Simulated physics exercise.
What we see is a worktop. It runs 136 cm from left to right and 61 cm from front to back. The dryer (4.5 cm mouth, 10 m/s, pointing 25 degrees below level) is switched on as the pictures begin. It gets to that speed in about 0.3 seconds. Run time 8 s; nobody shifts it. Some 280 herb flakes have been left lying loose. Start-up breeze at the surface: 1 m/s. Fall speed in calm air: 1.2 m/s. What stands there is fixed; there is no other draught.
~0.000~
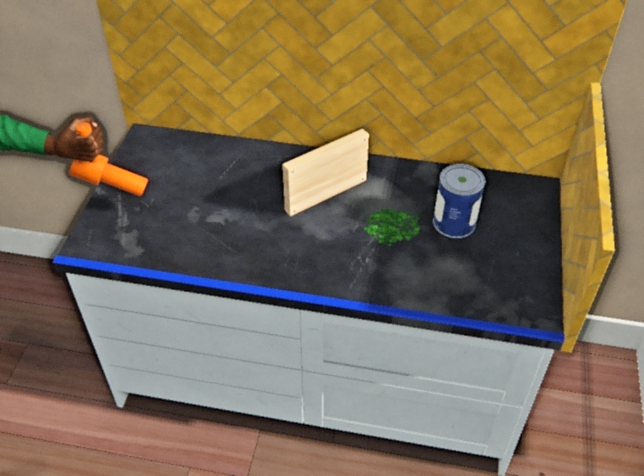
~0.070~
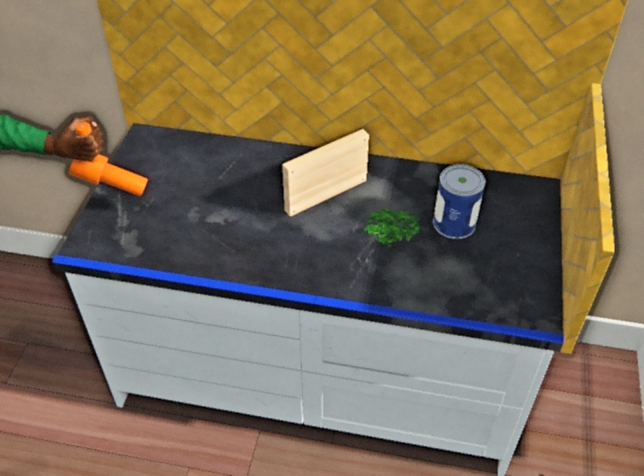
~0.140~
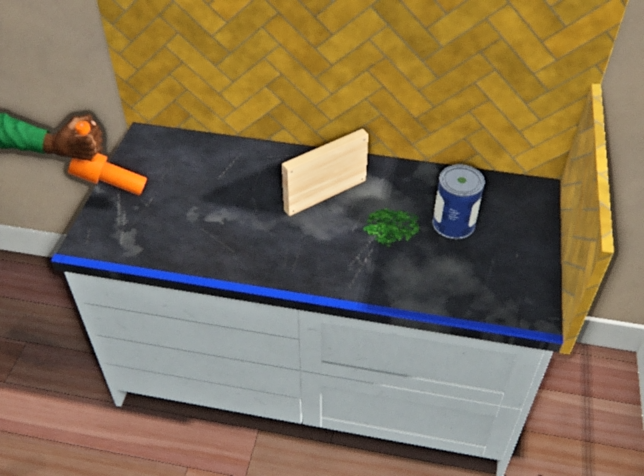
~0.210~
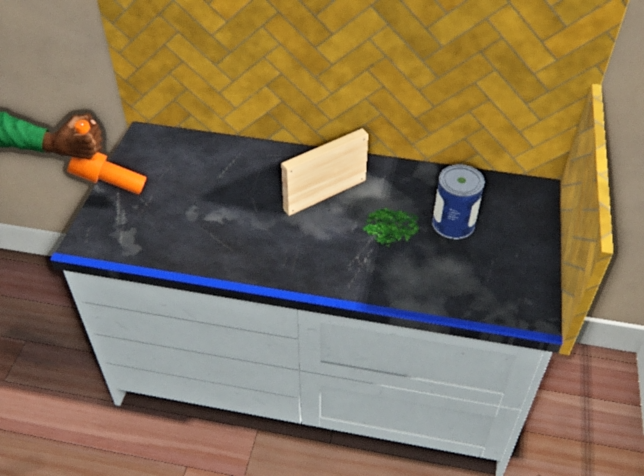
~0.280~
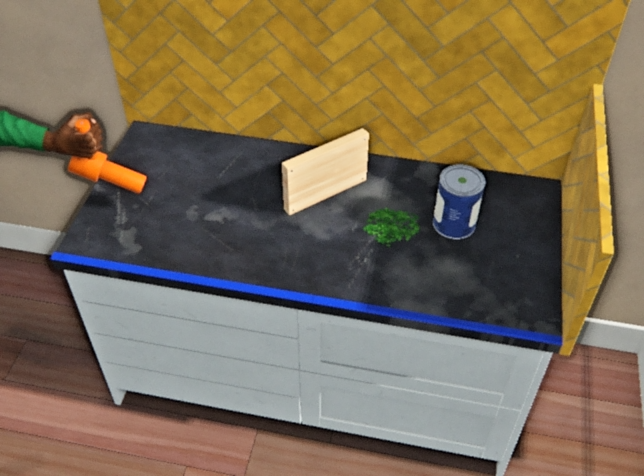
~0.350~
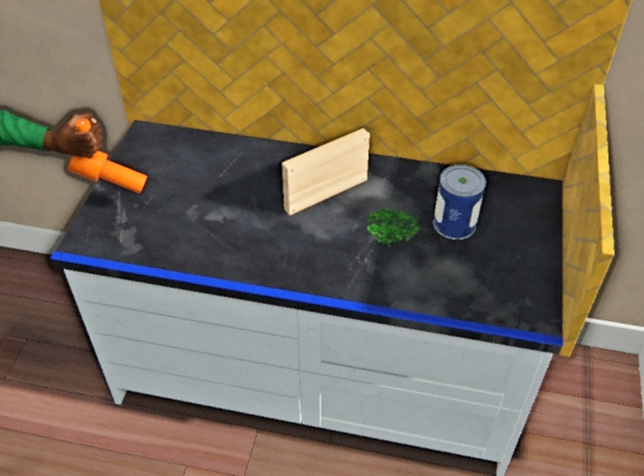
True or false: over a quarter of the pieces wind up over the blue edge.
False.
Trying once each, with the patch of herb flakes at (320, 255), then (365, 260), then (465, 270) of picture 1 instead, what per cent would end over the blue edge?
Going through the three spots in order, you'd get 80 percent, 70 percent and 40 percent.
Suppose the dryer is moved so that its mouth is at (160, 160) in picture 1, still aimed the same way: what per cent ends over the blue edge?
In that case some 0 per cent.
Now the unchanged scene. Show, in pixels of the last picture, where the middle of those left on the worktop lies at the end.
I'd put it close to (554, 195) in the last view.
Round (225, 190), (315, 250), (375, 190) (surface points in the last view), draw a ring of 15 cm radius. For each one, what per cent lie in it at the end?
0 %, 0 %, 0 %.
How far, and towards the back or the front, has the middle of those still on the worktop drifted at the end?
It has shifted to the far side, by around 25 cm.
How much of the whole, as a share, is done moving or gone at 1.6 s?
My guess would be around 30 %.
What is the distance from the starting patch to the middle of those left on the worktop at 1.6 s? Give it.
About 25 cm.
After 1.6 s, 0 % are over the blue edge; the middle of those still in play is near (450, 190); 32 % have settled or left.
After 2.6 s, 0 % are over the blue edge; the middle of those still in play is near (515, 187); 36 % have settled or left.
After 4.4 s, 0 % are over the blue edge; the middle of those still in play is near (553, 196); 45 % have settled or left.
After 8.0 s, at the end, 1 % are over the blue edge; the middle of those still in play is near (554, 195).
